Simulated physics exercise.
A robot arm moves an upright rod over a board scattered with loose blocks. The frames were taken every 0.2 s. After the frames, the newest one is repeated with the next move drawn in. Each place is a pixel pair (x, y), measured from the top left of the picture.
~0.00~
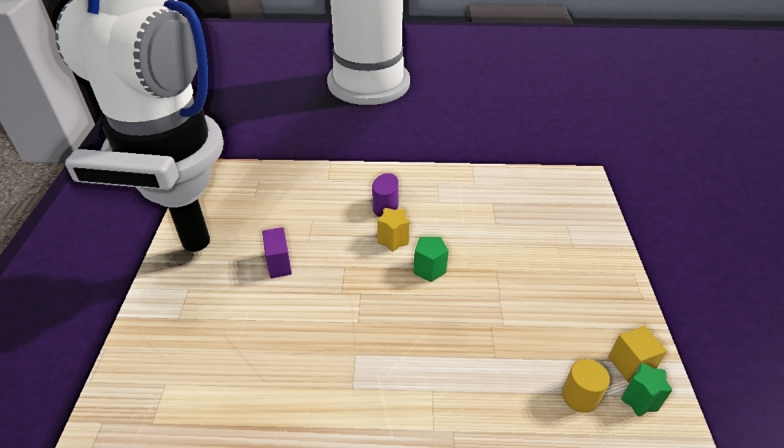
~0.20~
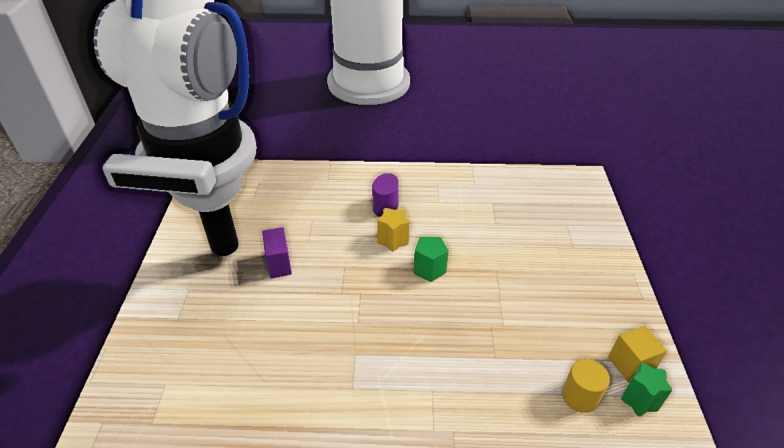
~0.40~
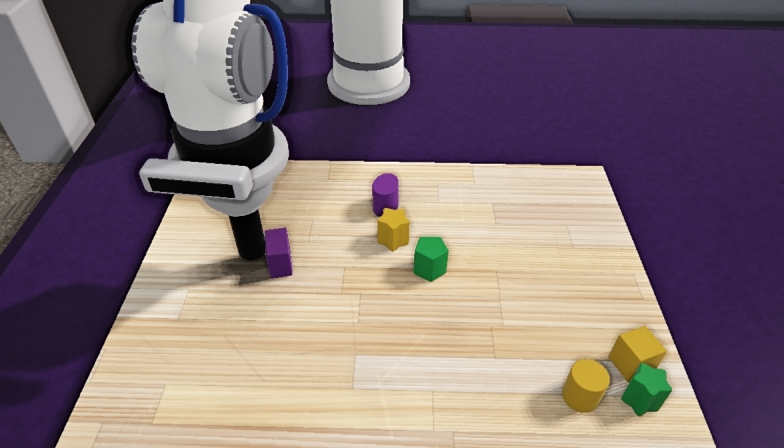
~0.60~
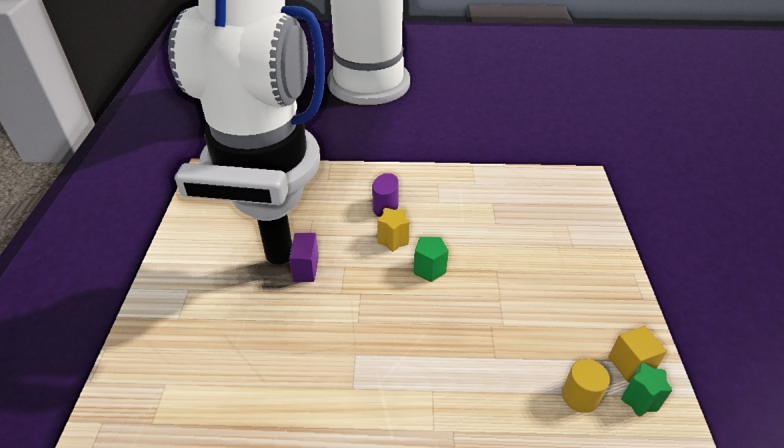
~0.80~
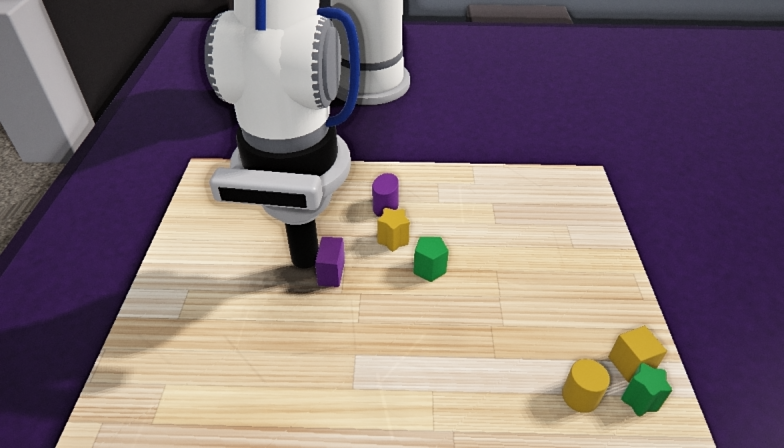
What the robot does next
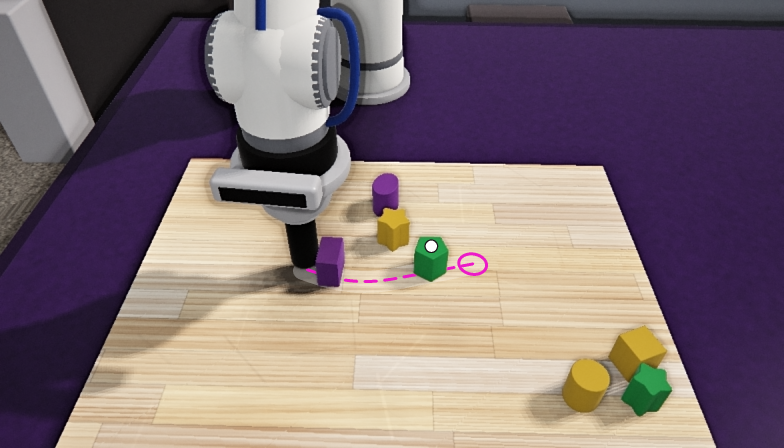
On a light wooden board with a few scattered blocks, a robot arm moved its upright black rod to the right until it met a purple block, then pushed the block a short way rightward.
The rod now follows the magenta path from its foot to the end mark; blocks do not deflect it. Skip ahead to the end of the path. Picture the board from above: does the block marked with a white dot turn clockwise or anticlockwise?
In a top view, it turns counterclockwise.
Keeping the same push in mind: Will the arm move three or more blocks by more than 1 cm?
Short answer: No.
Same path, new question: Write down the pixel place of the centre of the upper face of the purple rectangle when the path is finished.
It should be at about (470, 264).
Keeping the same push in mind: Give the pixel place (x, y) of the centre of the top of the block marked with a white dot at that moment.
At the end it should sit near (503, 232).
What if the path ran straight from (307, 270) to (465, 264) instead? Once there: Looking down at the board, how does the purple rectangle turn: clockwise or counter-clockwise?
That block twists clockwise.
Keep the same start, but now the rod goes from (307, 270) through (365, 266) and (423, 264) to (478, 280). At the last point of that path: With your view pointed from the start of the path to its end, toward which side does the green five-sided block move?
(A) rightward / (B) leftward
Option A.
The line goes from (307, 270) by way of (361, 282) and (418, 274) to (473, 264); the dot is on the green five-sided block.
On the path given first. One third of the way, rod (361, 272); purple rectangle (387, 261).
Two thirds of the way, rod (419, 264); purple rectangle (445, 259), turned 25° clockwise; green five-sided block (470, 240), turned 50° anticlockwise.
At the end, rod (474, 254); purple rectangle (470, 264), turned 65° clockwise; yellow star-shaped block unmoved; green five-sided block (503, 232), turned 90° anticlockwise.
